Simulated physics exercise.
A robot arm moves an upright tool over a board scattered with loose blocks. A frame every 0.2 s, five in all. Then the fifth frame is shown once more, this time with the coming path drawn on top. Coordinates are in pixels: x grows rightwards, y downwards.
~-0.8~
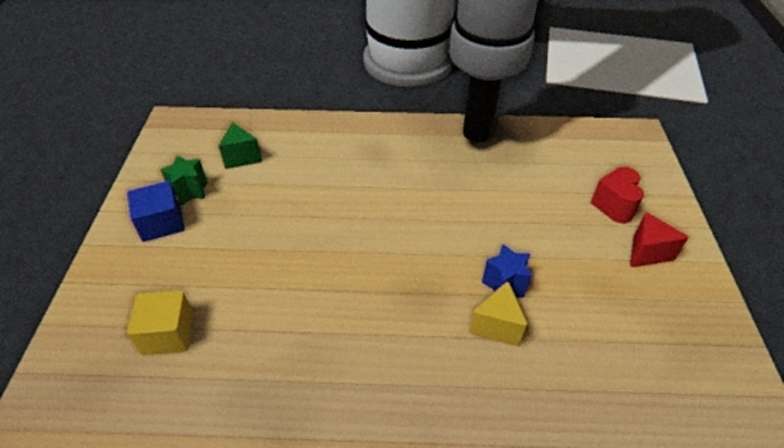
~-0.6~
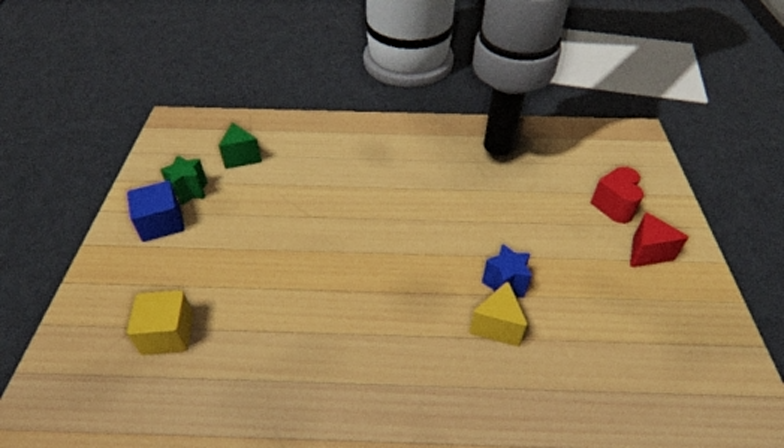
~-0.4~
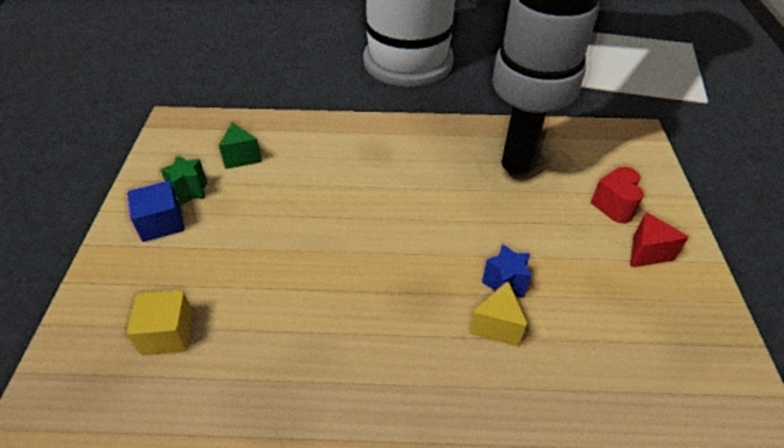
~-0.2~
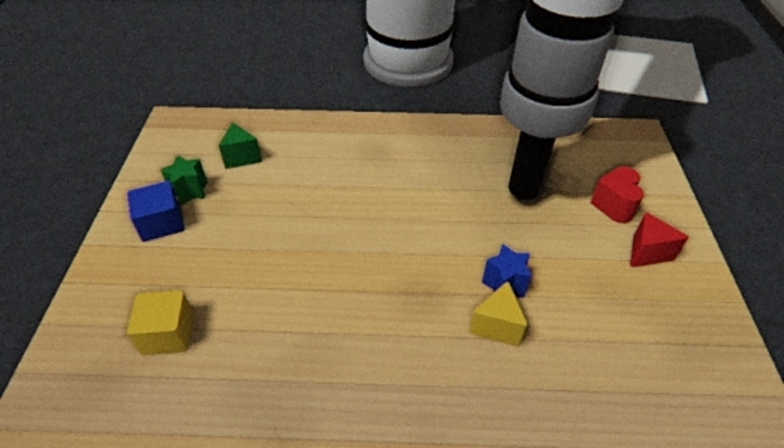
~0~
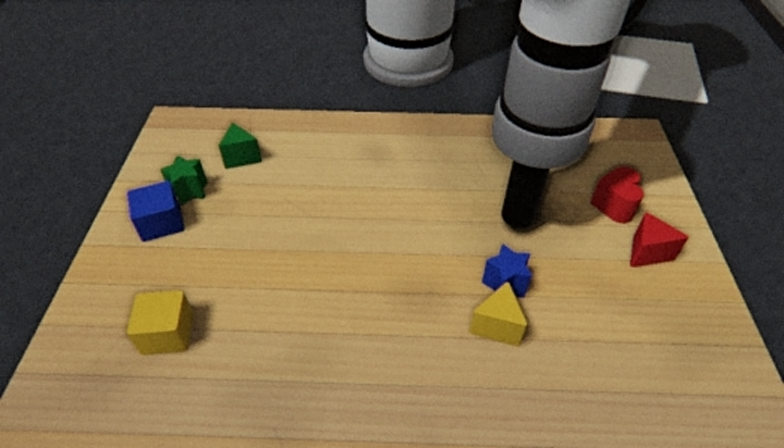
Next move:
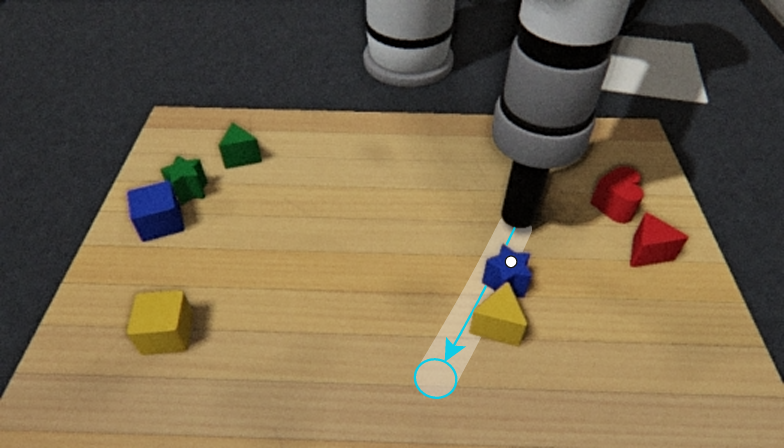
The robot arm moved its black upright tool to the right and toward the viewer over the wooden board, then slightly back left near the blue star, while all the colored blocks stayed still.
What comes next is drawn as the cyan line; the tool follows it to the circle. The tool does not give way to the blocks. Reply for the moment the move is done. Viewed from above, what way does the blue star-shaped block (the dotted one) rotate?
Looking from above, the answer is counterclockwise.
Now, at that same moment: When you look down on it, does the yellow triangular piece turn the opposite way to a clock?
No
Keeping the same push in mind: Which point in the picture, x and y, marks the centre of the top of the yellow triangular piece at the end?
I expect it at (525, 343).
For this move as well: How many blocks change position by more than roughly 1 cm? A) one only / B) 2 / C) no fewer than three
Option B.
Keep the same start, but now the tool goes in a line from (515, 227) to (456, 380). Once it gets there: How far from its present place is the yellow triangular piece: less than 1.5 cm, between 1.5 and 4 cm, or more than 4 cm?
Net shift: Above 4 cm.
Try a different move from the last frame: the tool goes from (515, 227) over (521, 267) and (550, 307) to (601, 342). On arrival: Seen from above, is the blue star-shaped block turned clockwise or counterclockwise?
From above, it looks like the blue star-shaped block goes clockwise.
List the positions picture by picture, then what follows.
Tip of the tool at (477, 133), middles of tops, yellow triangular piece at (503, 305), blue star-shaped block at (511, 262), in the first frame.
Tool at (498, 146), nothing pushed, in the second frame.
Tool at (517, 165), nothing pushed, in the third frame.
Tool at (524, 189), nothing pushed, in the fourth frame.
Tool at (518, 216), yellow triangular piece at (503, 305), blue star-shaped block at (511, 262), in the fifth frame.
The line goes from (515, 227) to (436, 378); the dot is on the blue star-shaped block.
The first path, step by step. One third of the way, tool at (496, 261); yellow triangular piece at (506, 315), turned 25° clockwise; blue star-shaped block at (510, 276), turned 35° anticlockwise.
Two thirds of the way, tool at (469, 311); yellow triangular piece at (525, 343), turned 45° clockwise; blue star-shaped block at (512, 305), turned 100° anticlockwise.
At the end, tool at (437, 369); yellow triangular piece at (525, 343), turned 45° clockwise; blue star-shaped block at (512, 305), turned 100° anticlockwise.
